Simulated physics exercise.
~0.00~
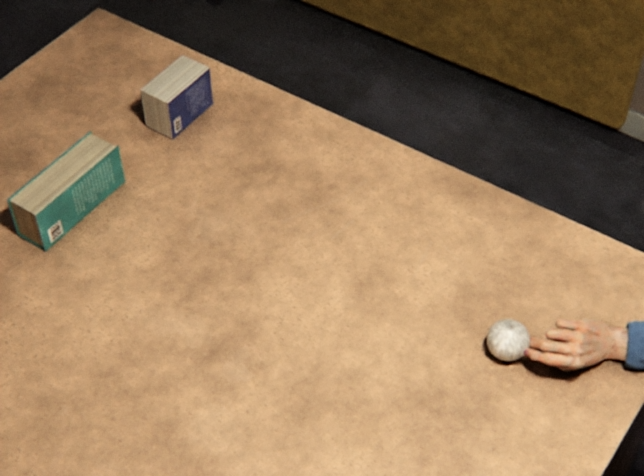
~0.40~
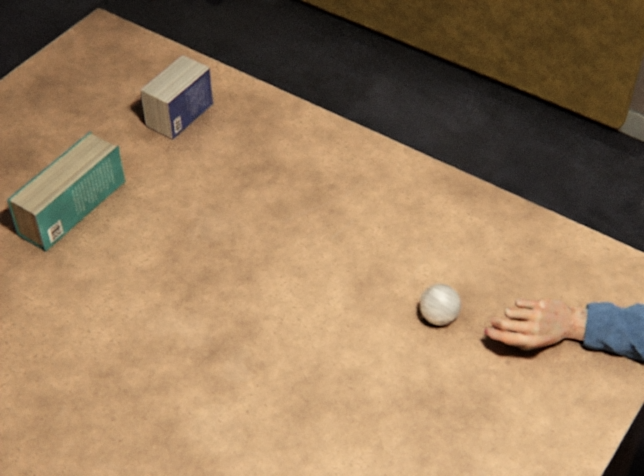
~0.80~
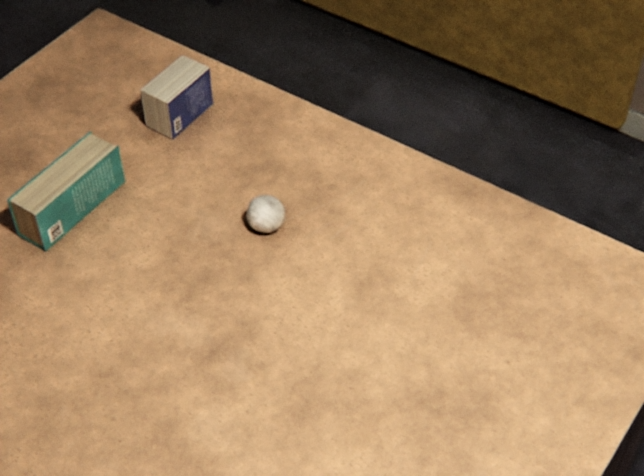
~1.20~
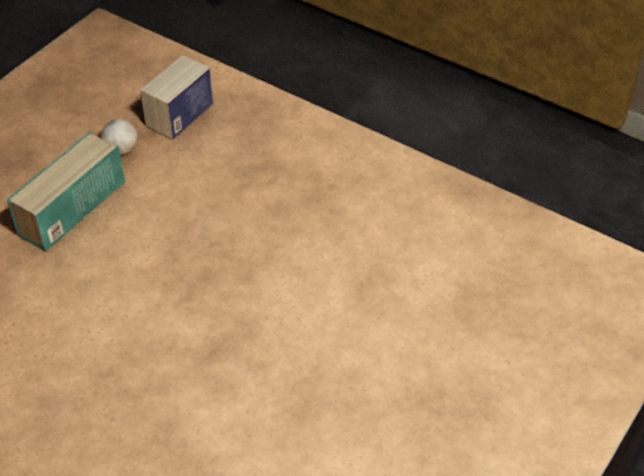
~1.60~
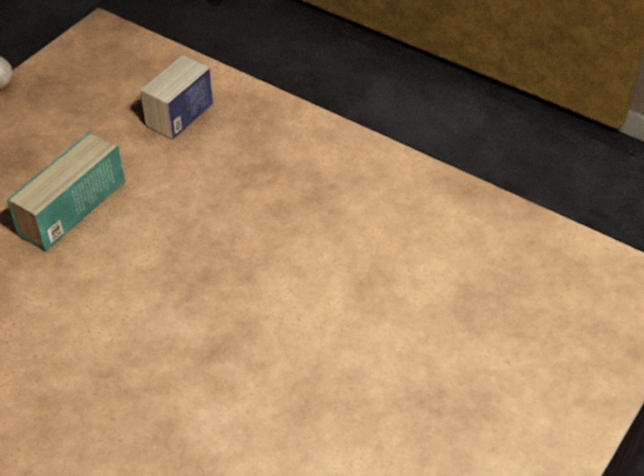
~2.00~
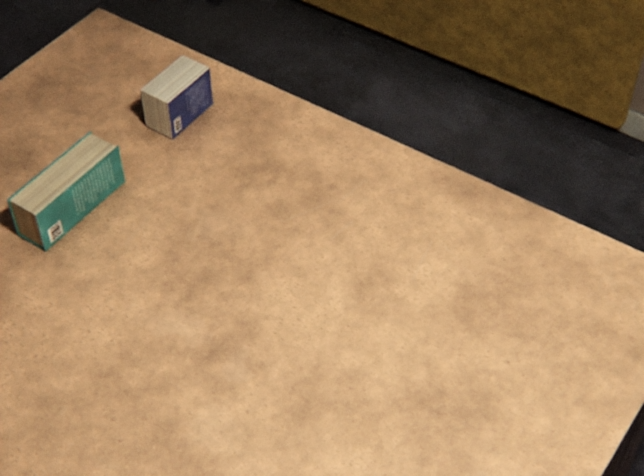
To begin with, a hand in a blue sleeve touches a white onion at the right side of a mottled tan surface, while a turquoise book and a blue book stand at the upper left with a narrow gap between them. The hand lets go and draws back as the onion rolls left and upward. It crosses the open surface alone, heading for the books. The onion then slips into the gap between them and passes through. It carries on to the left edge and leaves the view, with both books still in place.
